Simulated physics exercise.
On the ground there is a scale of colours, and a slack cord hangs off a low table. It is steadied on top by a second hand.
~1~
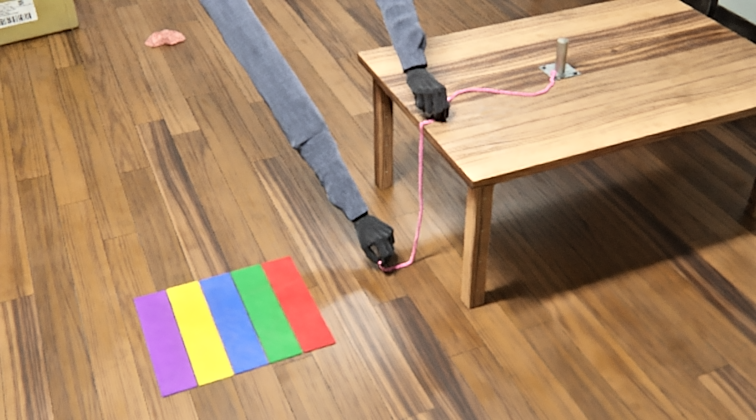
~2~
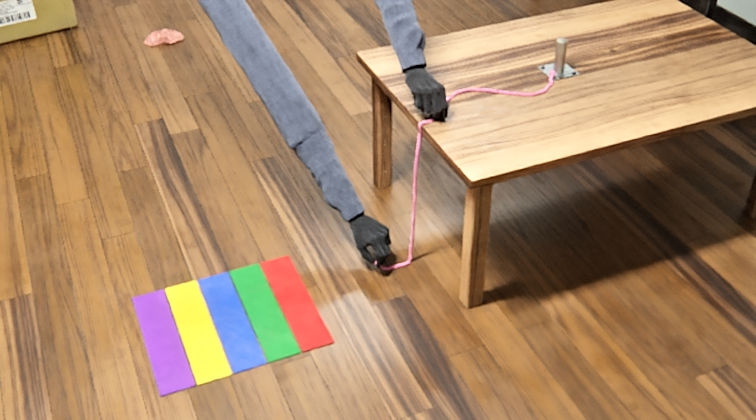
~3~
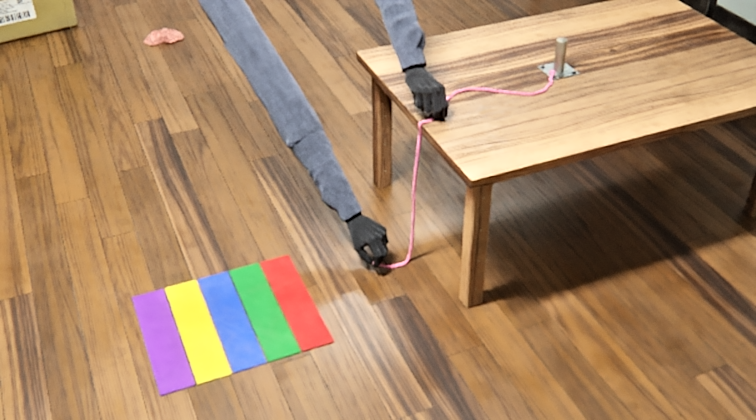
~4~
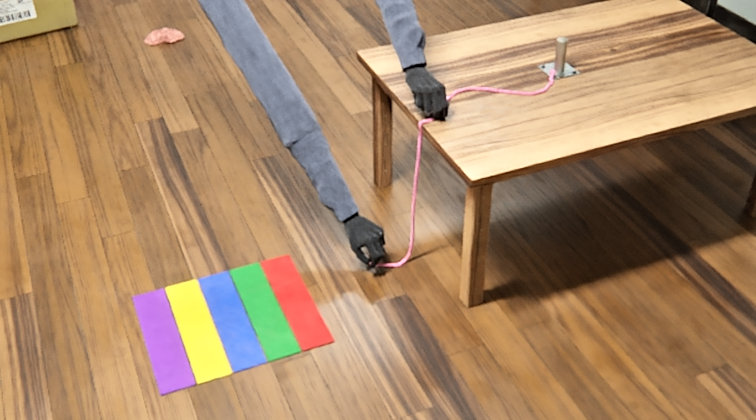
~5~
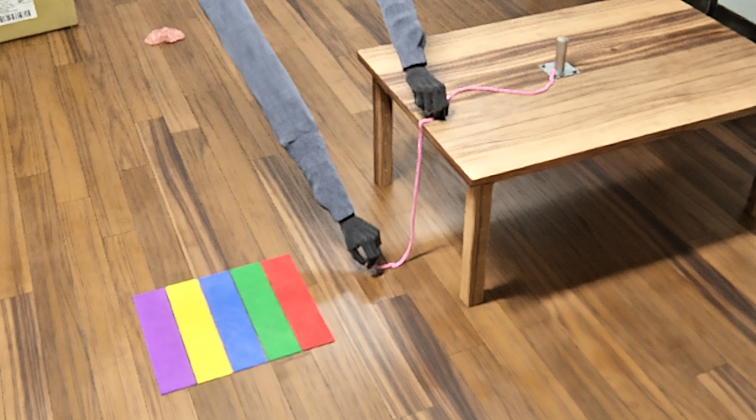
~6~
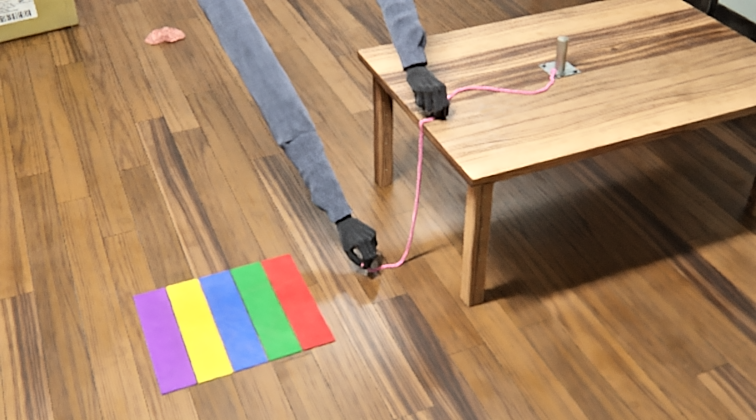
The footage shows two gloved hands holding a slack pink cord that hangs off a low wooden table, near a strip of five coloured bands on the floor; the lower hand shifts the cord's end slightly left.
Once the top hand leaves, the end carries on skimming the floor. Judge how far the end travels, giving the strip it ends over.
It ends over the blue strip.
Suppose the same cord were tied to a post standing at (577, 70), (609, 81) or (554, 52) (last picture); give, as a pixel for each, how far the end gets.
Going through the tries, you get (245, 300), then (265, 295), then (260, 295).
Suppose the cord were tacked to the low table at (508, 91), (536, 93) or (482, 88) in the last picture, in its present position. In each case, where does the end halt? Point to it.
(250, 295), (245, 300), (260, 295).
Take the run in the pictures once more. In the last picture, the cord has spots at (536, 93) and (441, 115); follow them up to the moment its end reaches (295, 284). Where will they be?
First mark (510, 84), second mark (414, 134).
Early on, end near (295, 284); over red.
Midway, end near (254, 296); over green.
At the end of the slack, end near (228, 303); over blue. It gets as far as the blue strip.
